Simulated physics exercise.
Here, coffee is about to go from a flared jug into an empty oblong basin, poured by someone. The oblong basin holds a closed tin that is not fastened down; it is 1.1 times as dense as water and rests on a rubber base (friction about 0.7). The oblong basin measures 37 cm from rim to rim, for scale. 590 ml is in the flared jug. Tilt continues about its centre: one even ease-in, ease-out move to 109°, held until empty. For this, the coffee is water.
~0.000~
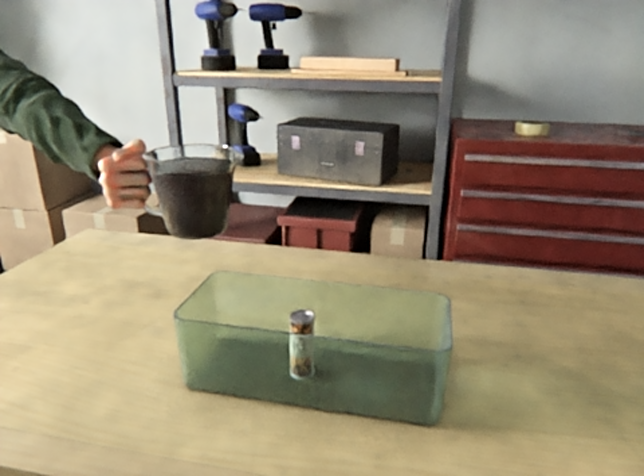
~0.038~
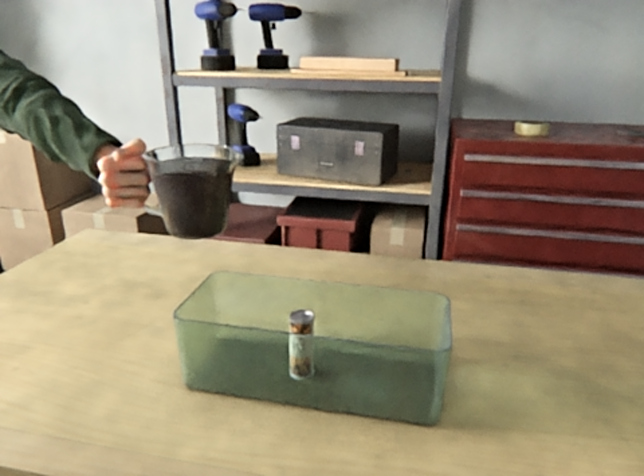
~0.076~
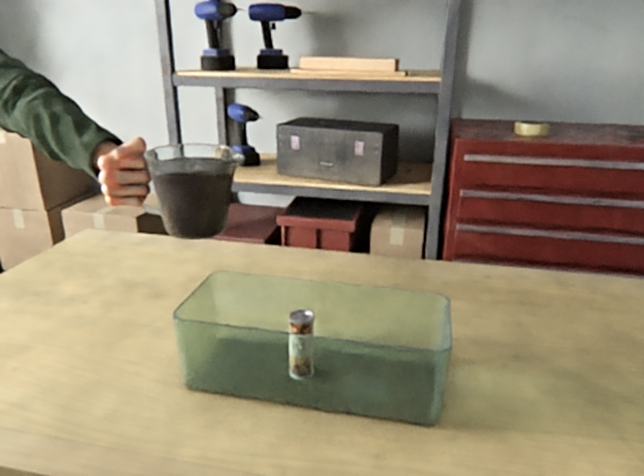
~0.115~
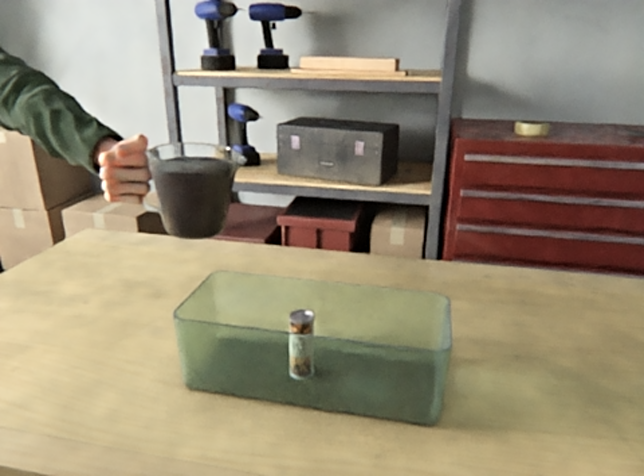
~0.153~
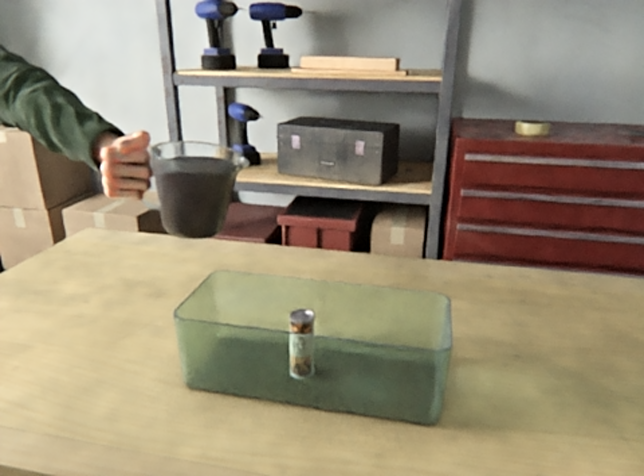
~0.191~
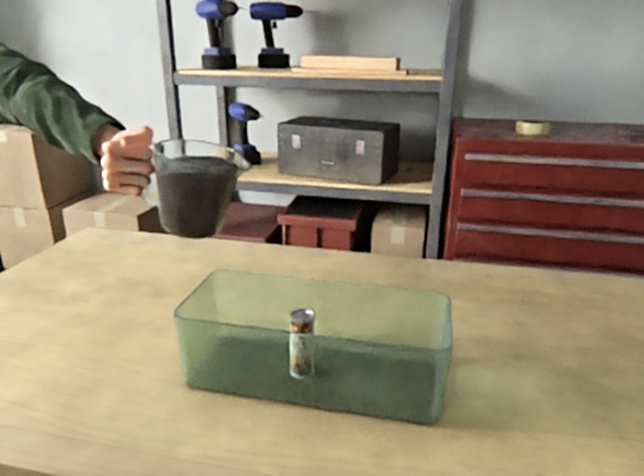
A hand in a green sleeve held a flared jug of dark liquid above and left of an oblong basin with a small tin inside, then slowly tilted the jug slightly to the right.
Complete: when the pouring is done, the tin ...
... has gone over.
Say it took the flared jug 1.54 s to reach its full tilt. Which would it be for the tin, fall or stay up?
After the tilt, the tin is still standing.
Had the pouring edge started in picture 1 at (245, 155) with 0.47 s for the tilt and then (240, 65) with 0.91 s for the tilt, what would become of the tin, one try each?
Run one: It tumbles. Run two: It does not tip.
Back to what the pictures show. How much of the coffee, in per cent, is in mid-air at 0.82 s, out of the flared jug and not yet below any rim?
Near 16 percent.
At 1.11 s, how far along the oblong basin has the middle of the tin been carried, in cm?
About 6 cm.
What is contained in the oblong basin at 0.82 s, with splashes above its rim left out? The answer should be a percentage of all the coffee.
Roughly 72 percent of it.
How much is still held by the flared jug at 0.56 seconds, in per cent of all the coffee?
I'd put it near 66 percent.
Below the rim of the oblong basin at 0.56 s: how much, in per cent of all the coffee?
Near 7 in a hundred.
Then, 0.56 s in, the tilt is 73° and 67 per cent is still to pour; the tin stands where it began.
Then, 0.82 s in, the tilt is 107° and 10 per cent is still to pour; the tin stands 1 cm from where it began.
Then, 1.11 s in, the tilt is 109° and 0 per cent is still to pour; the tin leans 40°.
Then, 1.41 s in, the tilt is 109° and 0 per cent is still to pour; the tin lies on its side.
Finally, the tin lies on its side.
